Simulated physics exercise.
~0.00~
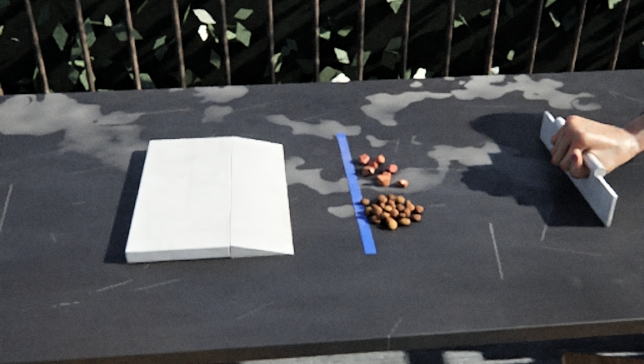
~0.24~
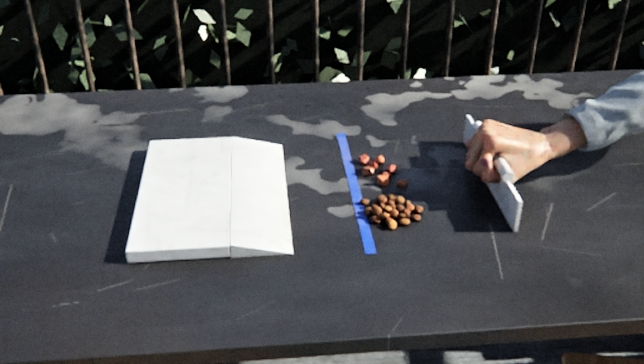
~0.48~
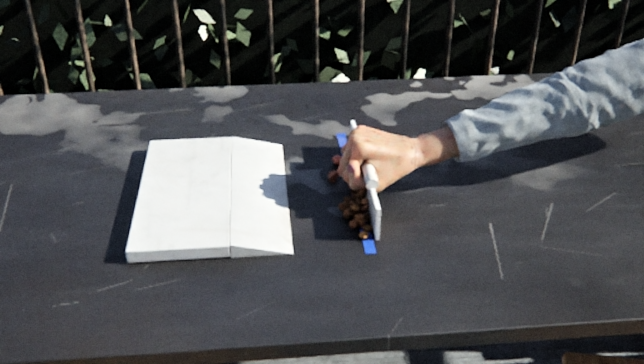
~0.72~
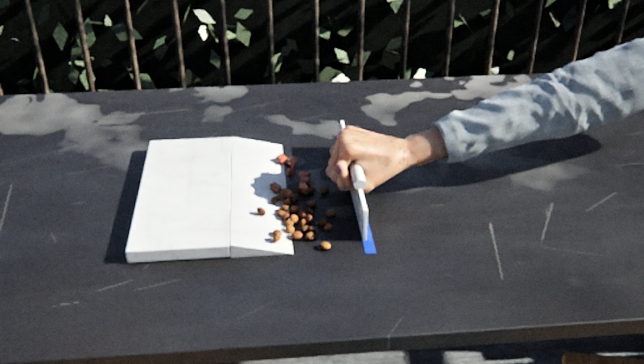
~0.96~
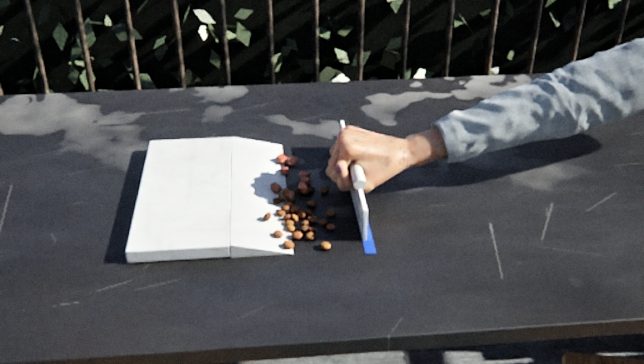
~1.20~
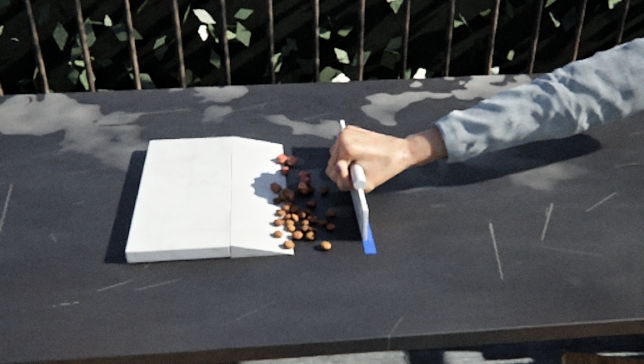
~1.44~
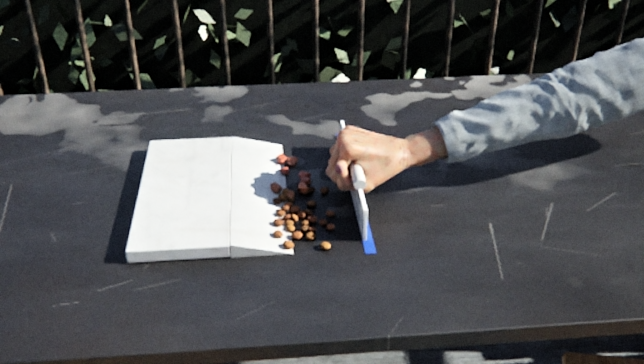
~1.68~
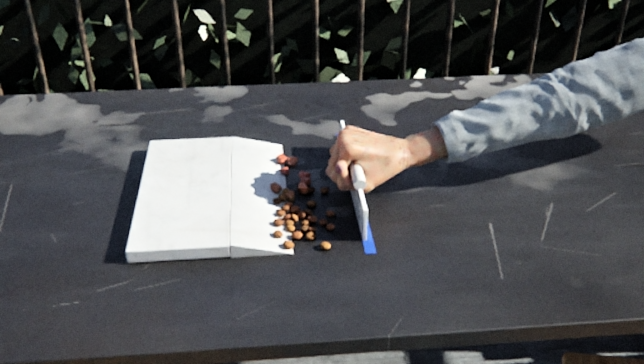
On a dark outdoor table in front of a railing, seen from above and to one side, a white slab with a sloping right edge lies at left. Right of it, a reddish cluster of small nut-like bits sits beyond a larger brown one, beside a strip of blue tape. A hand in a pale sleeve slides a white scraper in from the right and pushes both clusters leftward. The scraper stops at the tape, and the bits scatter ahead to the slab. They settle with a few on the sloping edge, most on the table, and none over the top.
